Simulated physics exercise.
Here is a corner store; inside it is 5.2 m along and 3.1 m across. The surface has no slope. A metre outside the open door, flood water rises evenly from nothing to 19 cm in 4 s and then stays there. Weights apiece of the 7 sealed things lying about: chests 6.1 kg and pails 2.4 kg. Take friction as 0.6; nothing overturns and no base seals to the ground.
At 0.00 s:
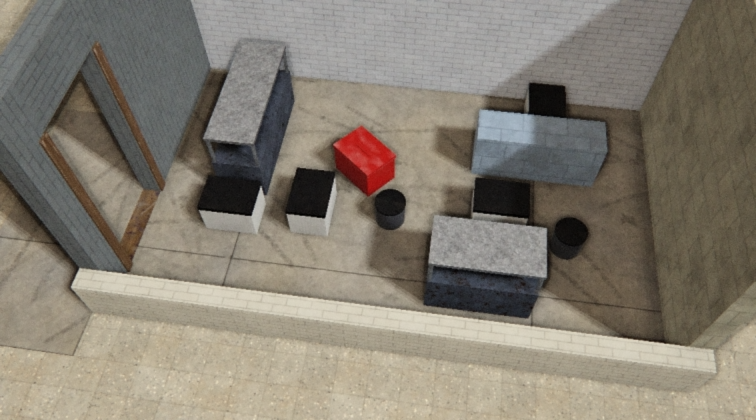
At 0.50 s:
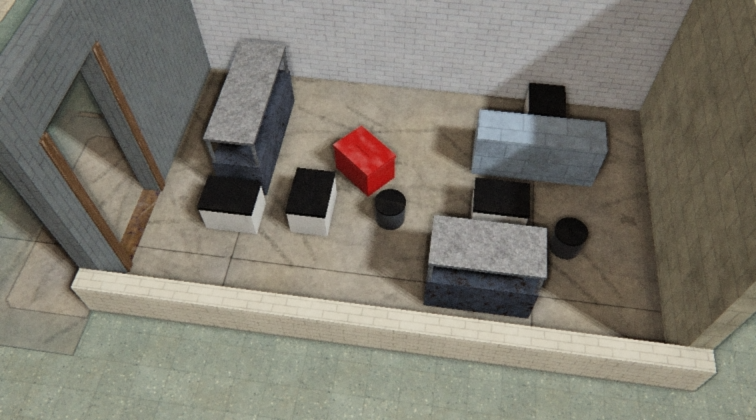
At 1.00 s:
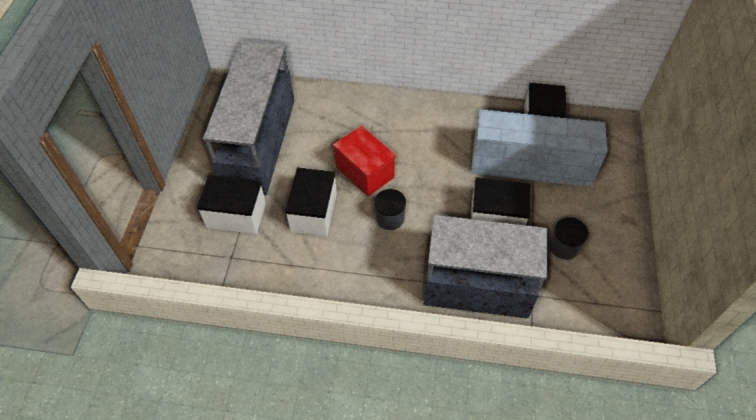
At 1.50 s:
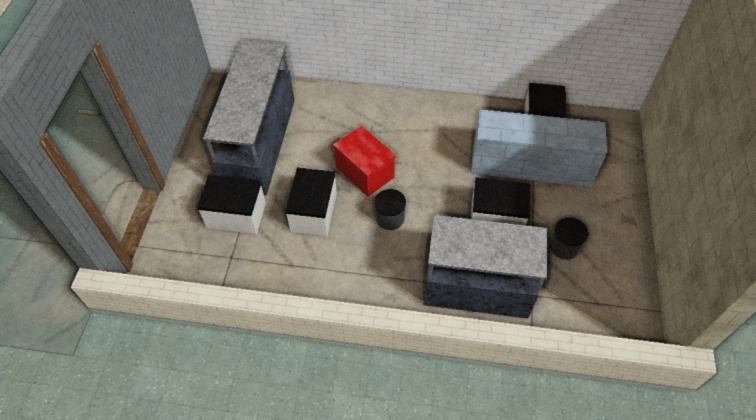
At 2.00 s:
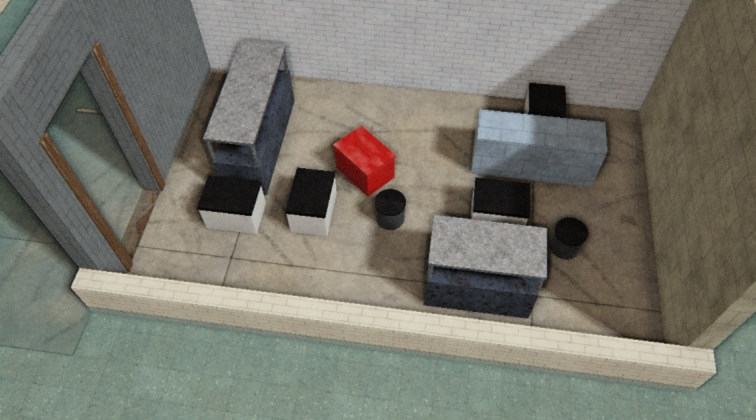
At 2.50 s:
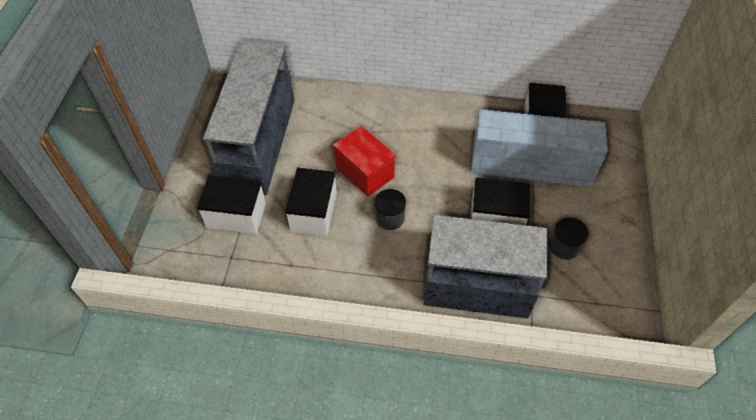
Greenish water spreads over the ground outside, then a little enters through the doorway at left.
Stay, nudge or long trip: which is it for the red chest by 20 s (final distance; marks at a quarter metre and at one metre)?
Red chest moves a short way.
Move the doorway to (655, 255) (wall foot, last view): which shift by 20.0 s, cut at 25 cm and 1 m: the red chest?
Then the red chest travels far.
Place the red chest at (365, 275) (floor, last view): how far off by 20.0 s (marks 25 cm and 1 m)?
It gets carried off.
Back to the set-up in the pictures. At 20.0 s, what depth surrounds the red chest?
Roughly 8 cm.
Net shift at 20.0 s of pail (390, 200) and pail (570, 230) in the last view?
In that order: 250 cm, 60 cm.
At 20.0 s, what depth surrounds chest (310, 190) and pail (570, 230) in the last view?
About 14 and 13 cm.
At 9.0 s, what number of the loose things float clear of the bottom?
I count 5.
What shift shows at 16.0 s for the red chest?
Roughly 30 cm by then.
After 4.0 s the red chest is near (364, 150), 0.0 m from its start, aground; 0 afloat.
After 9.0 s the red chest is near (391, 123), 0.5 m from its start, aground; 5 afloat.
After 16.0 s the red chest is near (332, 143), 0.3 m from its start, afloat; 7 afloat.
After 20.0 s the red chest is near (357, 103), 0.6 m from its start, afloat; 7 afloat.
